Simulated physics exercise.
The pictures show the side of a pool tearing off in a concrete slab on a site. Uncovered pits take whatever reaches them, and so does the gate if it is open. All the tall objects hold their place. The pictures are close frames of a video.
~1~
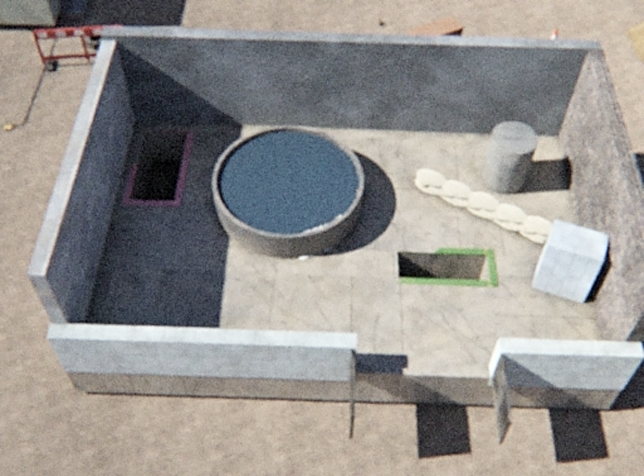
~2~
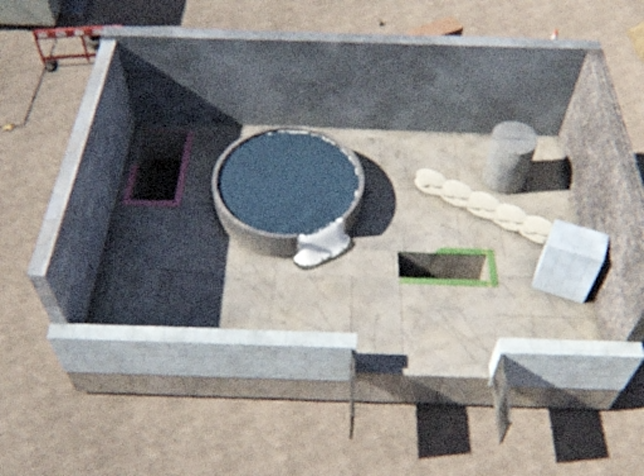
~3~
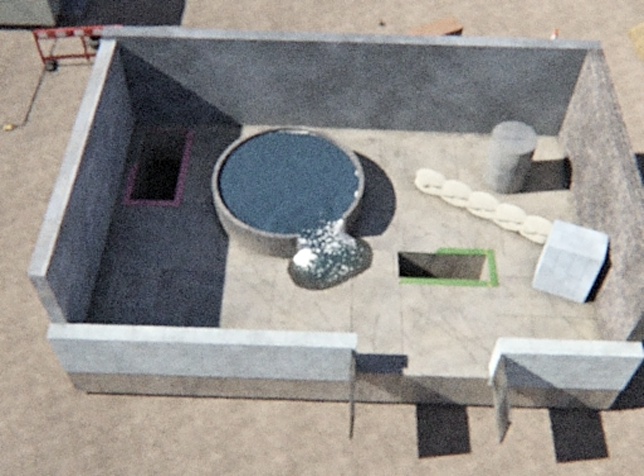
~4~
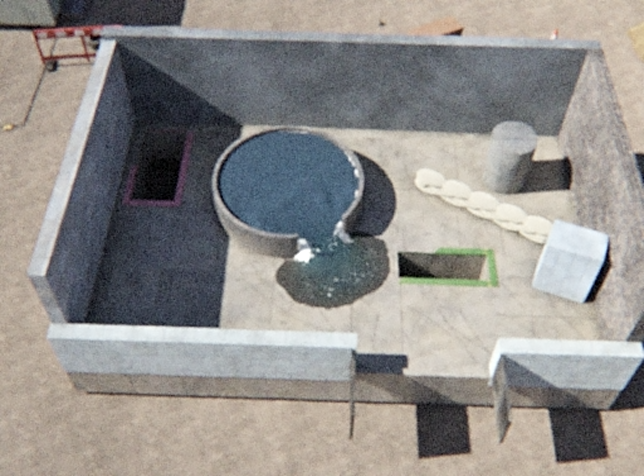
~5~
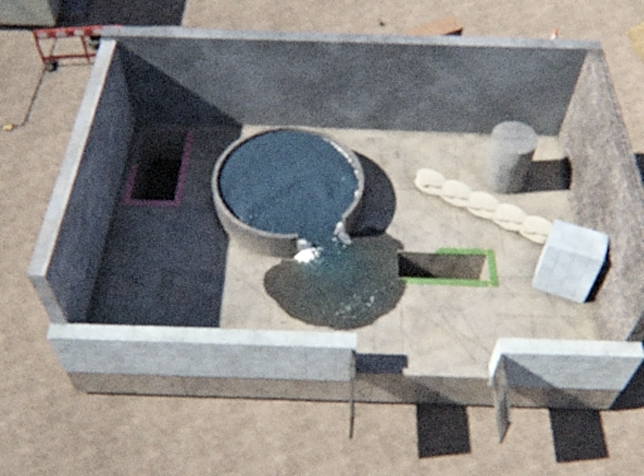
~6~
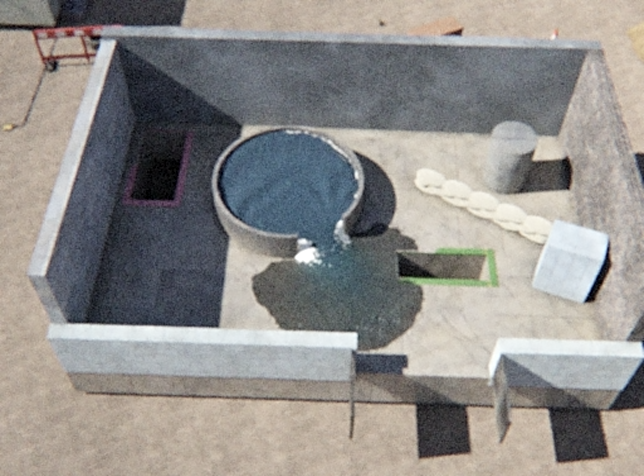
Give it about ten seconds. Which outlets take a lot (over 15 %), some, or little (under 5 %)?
The gate takes more than 15 %; the pink pit takes less than 5 %; the green pit takes from 5 to 15 %.
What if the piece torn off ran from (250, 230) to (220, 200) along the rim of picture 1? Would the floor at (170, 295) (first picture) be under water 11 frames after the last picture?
At that place: Wet.
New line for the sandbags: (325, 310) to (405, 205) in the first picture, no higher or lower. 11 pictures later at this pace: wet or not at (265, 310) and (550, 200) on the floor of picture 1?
As listed: Awash, dry.
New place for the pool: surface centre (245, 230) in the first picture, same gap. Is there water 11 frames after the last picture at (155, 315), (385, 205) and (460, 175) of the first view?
In turn: Under water, clear, free of water.
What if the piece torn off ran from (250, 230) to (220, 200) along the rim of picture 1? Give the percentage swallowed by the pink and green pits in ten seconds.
Parts in a hundred: Pink 15, green 8.
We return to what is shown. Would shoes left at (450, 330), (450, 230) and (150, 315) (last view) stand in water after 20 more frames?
One after the other: Covered, dry, under water.
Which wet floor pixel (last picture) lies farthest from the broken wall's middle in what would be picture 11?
I would point to (484, 363).
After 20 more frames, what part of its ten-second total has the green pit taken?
About 40 per cent.
A moment on, water covers 20 % of the floor; the gate 2 %, the pink pit 0 %, the green pit 1 %.
Next, water covers 25 % of the floor; the gate 7 %, the pink pit 0 %, the green pit 3 %.
Then, water covers 35 % of the floor; the gate 16 %, the pink pit 0 %, the green pit 5 %.
Later, water covers 45 % of the floor; the gate 28 %, the pink pit 0 %, the green pit 8 %.
In the end, water covers 55 % of the floor; the gate 40 %, the pink pit 1 %, the green pit 12 %.
